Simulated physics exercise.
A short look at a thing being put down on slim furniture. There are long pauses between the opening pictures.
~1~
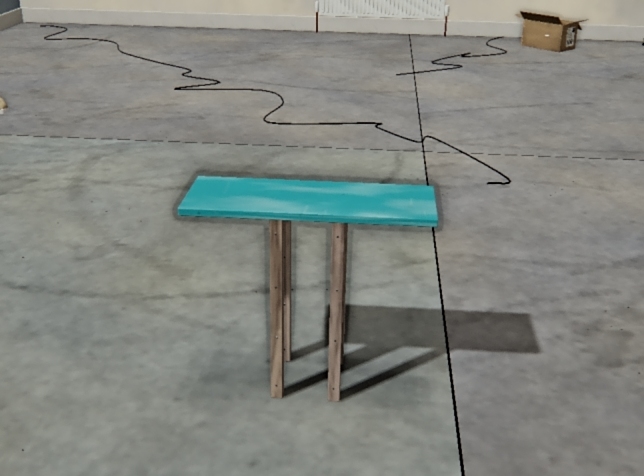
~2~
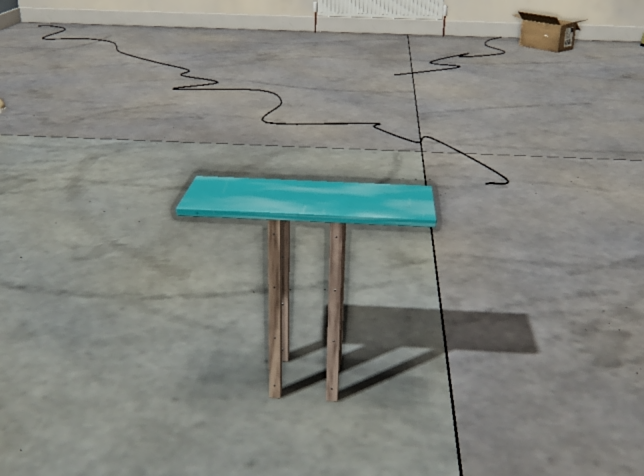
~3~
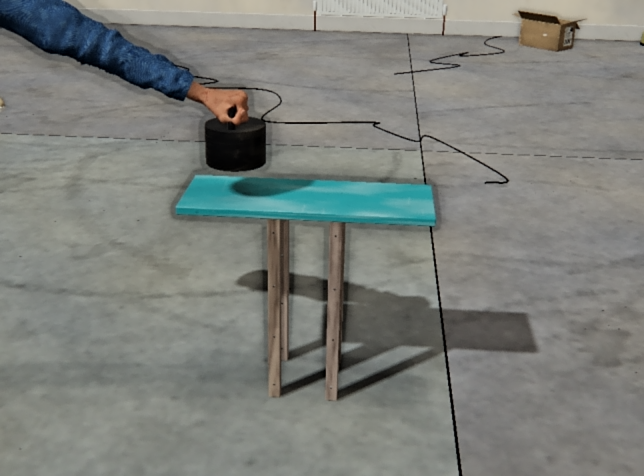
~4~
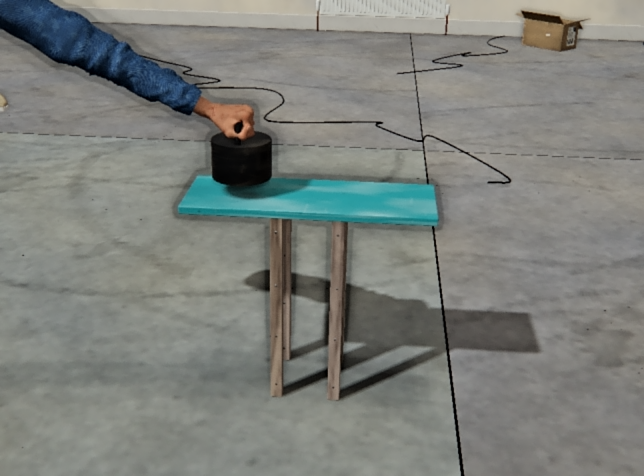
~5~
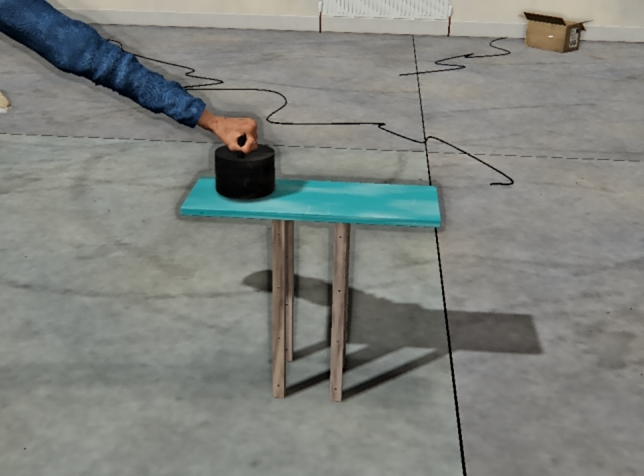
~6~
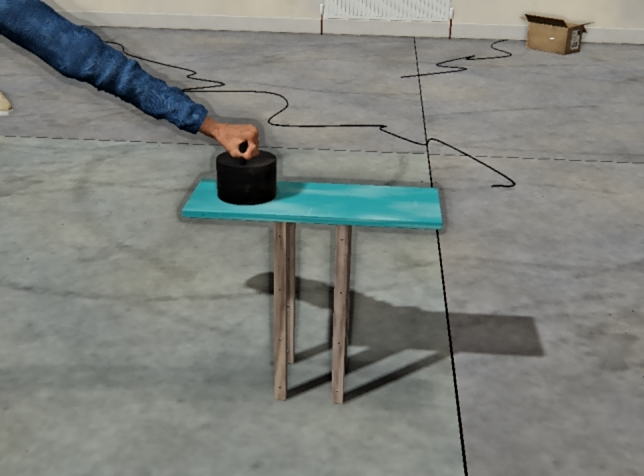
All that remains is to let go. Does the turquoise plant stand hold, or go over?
Here the turquoise plant stand tips up.
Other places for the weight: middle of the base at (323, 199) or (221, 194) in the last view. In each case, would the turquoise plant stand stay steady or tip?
One after another: It stays flat on its feet; tips up.
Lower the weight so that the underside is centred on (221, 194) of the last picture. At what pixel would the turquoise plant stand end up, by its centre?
About (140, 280).
Then, 0.58 s past the last view, turquoise plant stand leaning 24° off how it started near (231, 201).
Then, 0.76 s past the last view, turquoise plant stand leaning 59° off how it started near (156, 258).
Finally, the turquoise plant stand goes over, near (137, 273).
